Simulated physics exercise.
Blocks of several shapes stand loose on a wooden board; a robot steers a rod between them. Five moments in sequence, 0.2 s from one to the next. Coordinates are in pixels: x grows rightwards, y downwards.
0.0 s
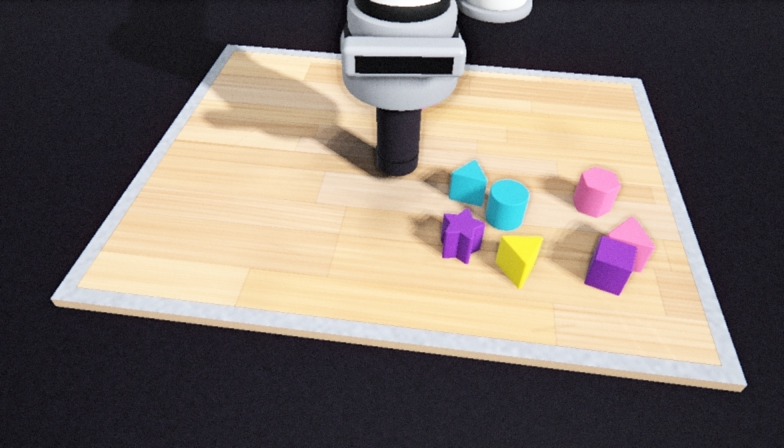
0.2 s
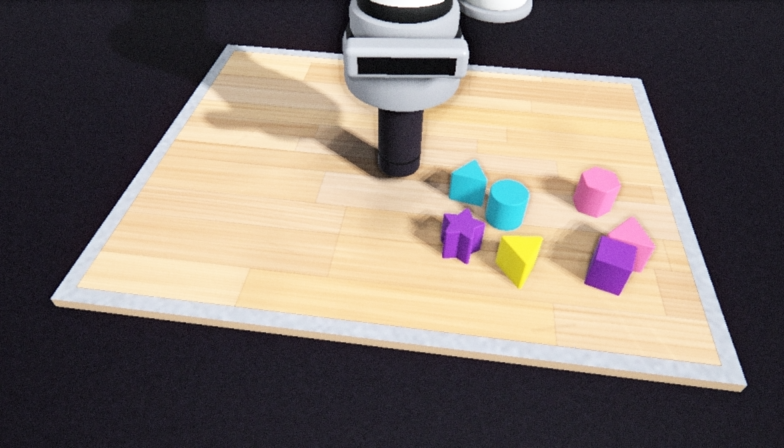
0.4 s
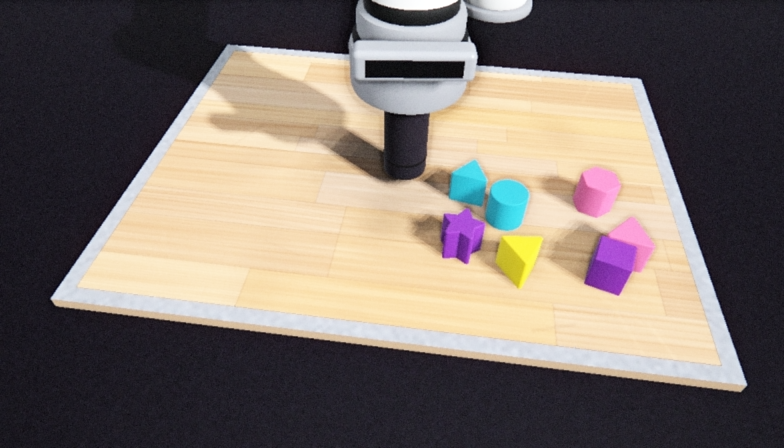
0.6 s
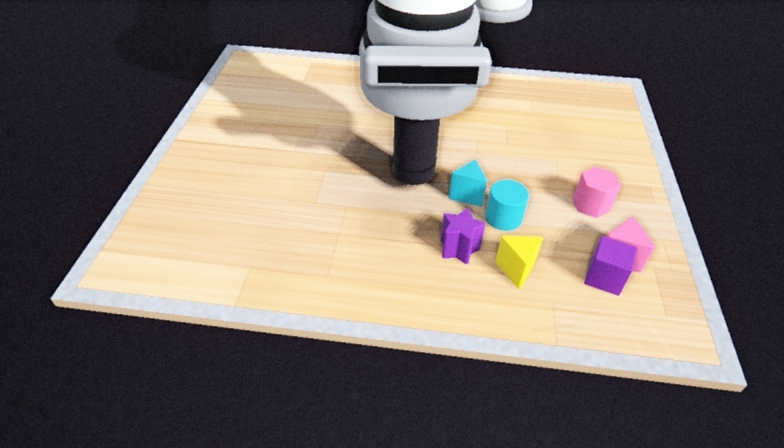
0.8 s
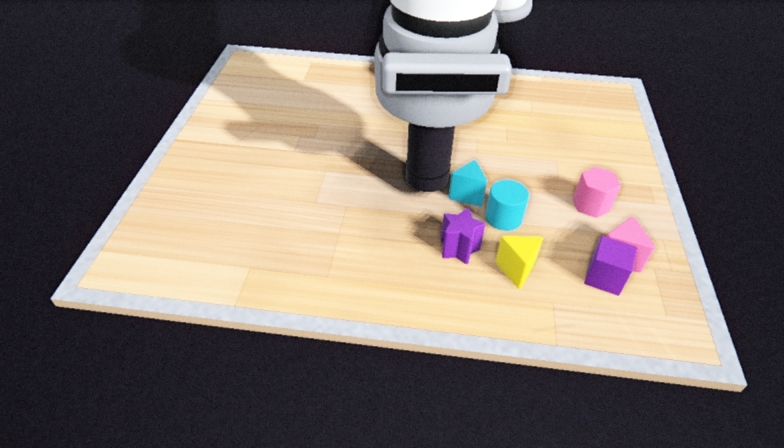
A robot's dark rod slid a short way right and slightly toward the viewer across a wooden board, drawing close to the turquoise triangular block, while all the colourful blocks stayed still.
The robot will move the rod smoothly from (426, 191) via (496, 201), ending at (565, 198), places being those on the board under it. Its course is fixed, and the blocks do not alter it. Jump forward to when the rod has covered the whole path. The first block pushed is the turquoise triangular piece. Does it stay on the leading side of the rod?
It keeps leading.
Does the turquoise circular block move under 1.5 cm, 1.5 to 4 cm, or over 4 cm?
It moves a fair bit, 1.5 to 4 cm.
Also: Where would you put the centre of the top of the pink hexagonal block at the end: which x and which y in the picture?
Its top middle: (623, 179).
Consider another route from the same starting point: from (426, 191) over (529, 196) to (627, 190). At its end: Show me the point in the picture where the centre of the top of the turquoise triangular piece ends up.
Located at (601, 193).
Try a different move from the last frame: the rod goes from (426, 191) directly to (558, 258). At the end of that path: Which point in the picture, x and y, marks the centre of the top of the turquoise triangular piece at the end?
I expect it at (504, 172).
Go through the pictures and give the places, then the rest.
The first picture shows rod tip (397, 164); block tops, purple star-shaped block (463, 223); turquoise triangular piece (471, 170); turquoise circular block (510, 191); pink hexagonal block (601, 179).
The second picture shows rod (399, 165); blocks unchanged.
The third picture shows rod (405, 168); blocks unchanged.
The fourth picture shows rod (414, 172); blocks unchanged.
The fifth picture shows rod (427, 179); purple star-shaped block (463, 223); turquoise triangular piece (471, 170); turquoise circular block (510, 191); pink hexagonal block (601, 179).
What follows on the original path. One third of the way, rod (475, 187); turquoise triangular piece (511, 174), turned 40° anticlockwise; turquoise circular block (520, 195).
Two thirds of the way, rod (524, 189); turquoise triangular piece (560, 174), turned 50° anticlockwise; turquoise circular block (544, 203).
At the end, rod (570, 186); purple star-shaped block in place; turquoise triangular piece (601, 163), turned 60° anticlockwise; turquoise circular block (545, 203); pink hexagonal block (623, 179), turned 45° clockwise.
